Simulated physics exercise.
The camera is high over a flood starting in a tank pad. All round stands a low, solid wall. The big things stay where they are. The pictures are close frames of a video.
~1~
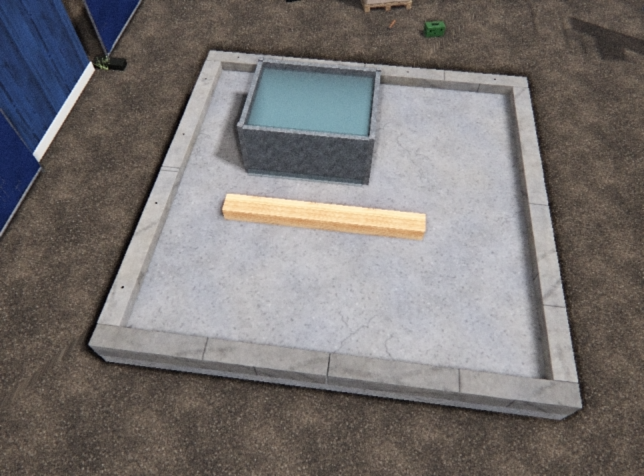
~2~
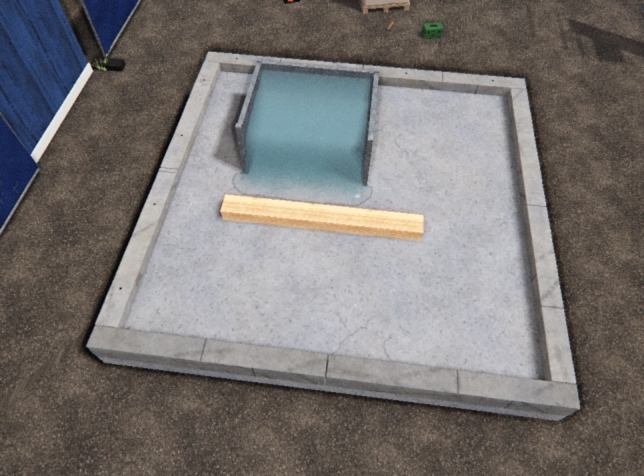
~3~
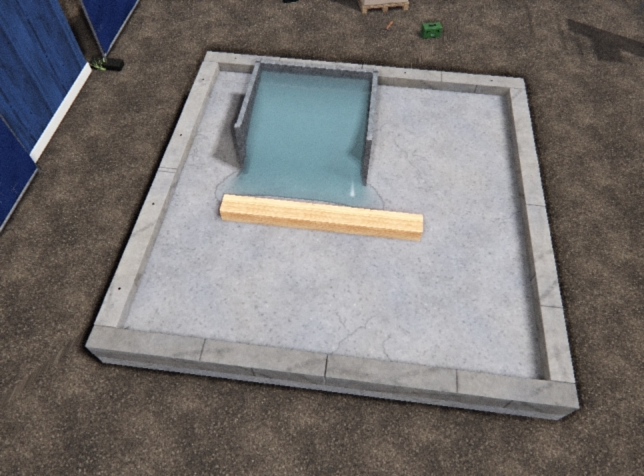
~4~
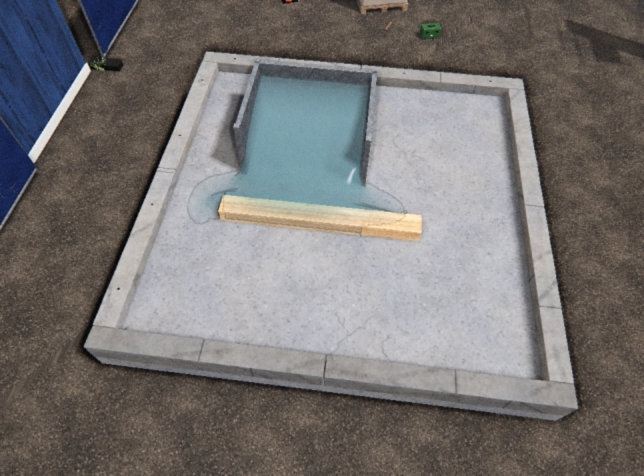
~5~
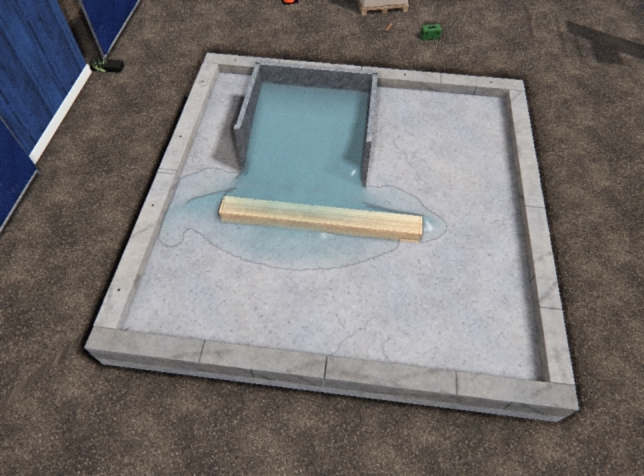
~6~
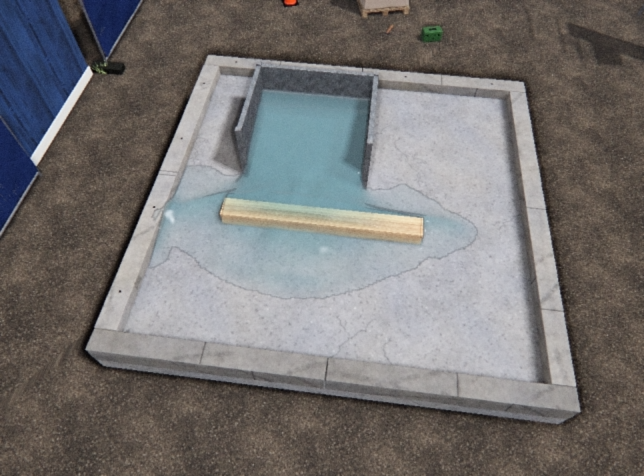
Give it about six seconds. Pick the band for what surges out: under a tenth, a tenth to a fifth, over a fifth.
It loses less than a tenth.
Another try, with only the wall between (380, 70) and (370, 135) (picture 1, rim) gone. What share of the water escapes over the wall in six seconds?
I make it 22 per cent.
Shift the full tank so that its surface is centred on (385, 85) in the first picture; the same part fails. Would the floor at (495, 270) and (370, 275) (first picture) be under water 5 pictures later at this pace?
One after the other: Covered, under water.
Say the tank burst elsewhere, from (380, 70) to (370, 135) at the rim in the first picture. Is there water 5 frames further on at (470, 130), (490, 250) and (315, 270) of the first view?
One after the other: Flooded, flooded, no water.
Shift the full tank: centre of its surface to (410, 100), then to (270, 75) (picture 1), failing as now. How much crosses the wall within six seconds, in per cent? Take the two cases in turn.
About 8 and 12 per cent.
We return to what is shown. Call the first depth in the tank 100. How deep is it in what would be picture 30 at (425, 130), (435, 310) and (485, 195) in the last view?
In that order: 2, 12 and 8 per cent.
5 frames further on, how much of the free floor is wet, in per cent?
Some 60 per cent.
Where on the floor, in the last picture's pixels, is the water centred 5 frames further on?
At about (301, 217).
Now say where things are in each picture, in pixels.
The first picture shows the open tank at (313, 102) is whole and still.
In the second picture, the front is at (239, 176), out from the gap at (305, 162).
In the third picture, the front is at (224, 193), out from the gap at (304, 165).
In the fourth picture, water pours out at (303, 167) and has run to (197, 214).
In the fifth picture, water pours out at (304, 169) and has run to (161, 232).
In the sixth picture, the front is at (468, 233), out from the gap at (305, 170).
A moment on, water covers 40 % of the floor; the low wall has let 0 % over.
Next, water covers 50 % of the floor; the low wall has let 0 % over.
Then, water covers 60 % of the floor; the low wall has let 5 % over.
Later, water covers 75 % of the floor; the low wall has let 6 % over.
In the end, water covers 80 % of the floor; the low wall has let 6 % over.
